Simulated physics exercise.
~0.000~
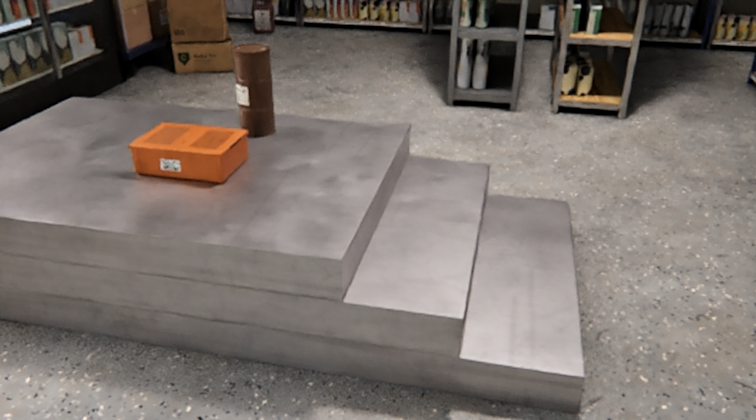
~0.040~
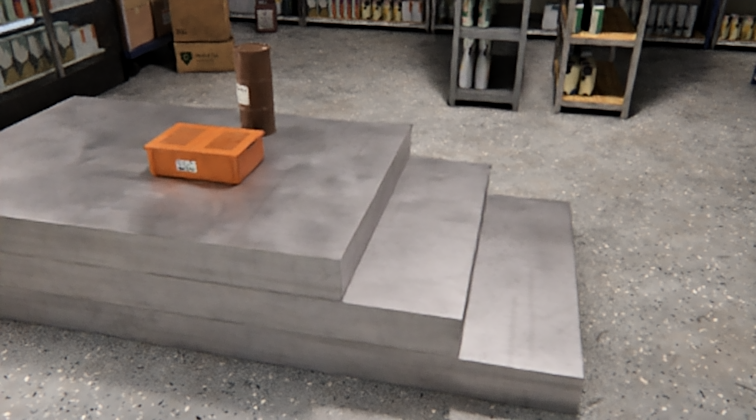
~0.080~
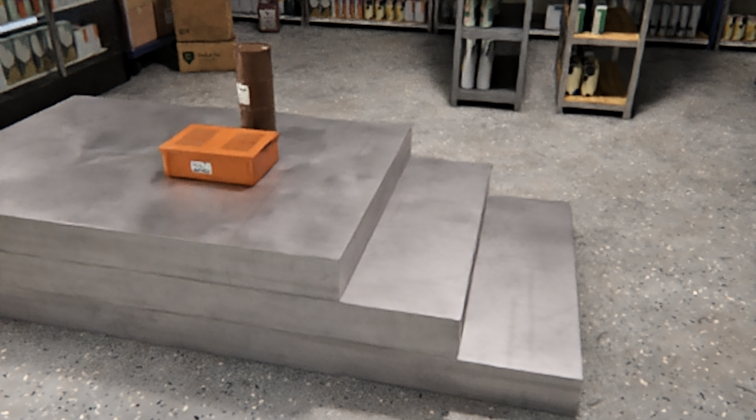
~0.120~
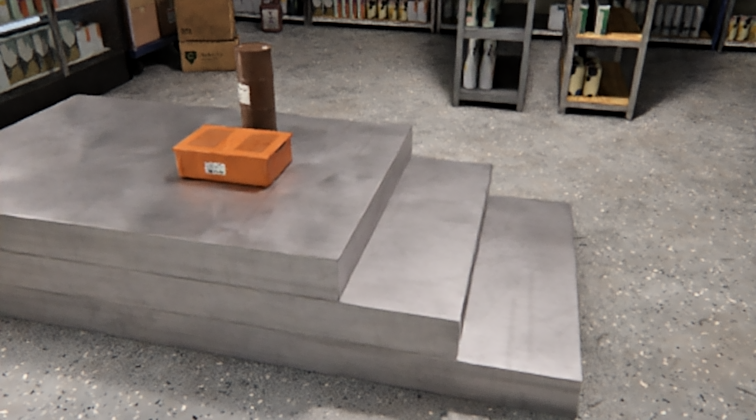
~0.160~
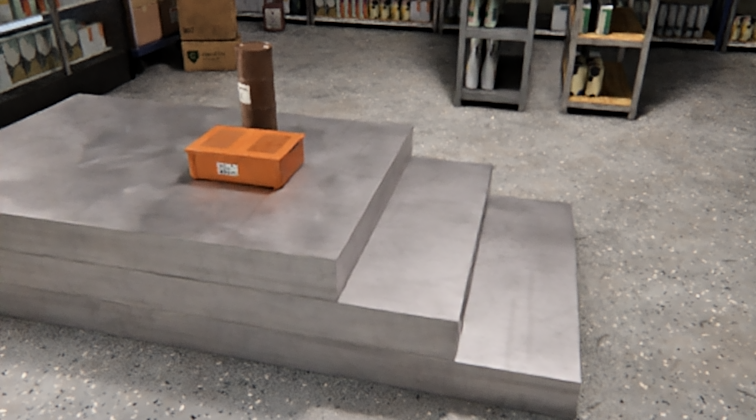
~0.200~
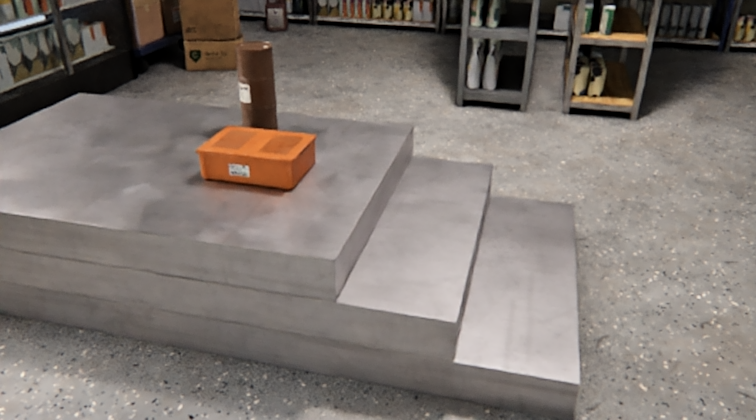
In this clip, a closed orange tote slides slowly to the right across a gray stepped platform, moving closer to the descending steps, while a brown canister stands still behind it and store shelves line the background.
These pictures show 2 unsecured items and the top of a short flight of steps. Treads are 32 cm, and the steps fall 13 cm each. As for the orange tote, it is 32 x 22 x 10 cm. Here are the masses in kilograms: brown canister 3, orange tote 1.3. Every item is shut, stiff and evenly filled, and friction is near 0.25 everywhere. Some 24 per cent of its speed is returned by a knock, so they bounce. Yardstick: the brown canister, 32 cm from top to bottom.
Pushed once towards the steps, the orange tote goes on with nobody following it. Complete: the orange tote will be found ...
... still on the landing.
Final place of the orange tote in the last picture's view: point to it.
It comes to a stop close to (314, 163).
After 0.30 s, edge 32 cm ahead; orange tote near (283, 160).
After 0.40 s, edge 26 cm ahead; orange tote near (301, 162).
In the end (0.9 s), edge 21 cm ahead; brown canister under 12 cm from the start. At the end, from the last picture's camera, orange tote near (314, 163).
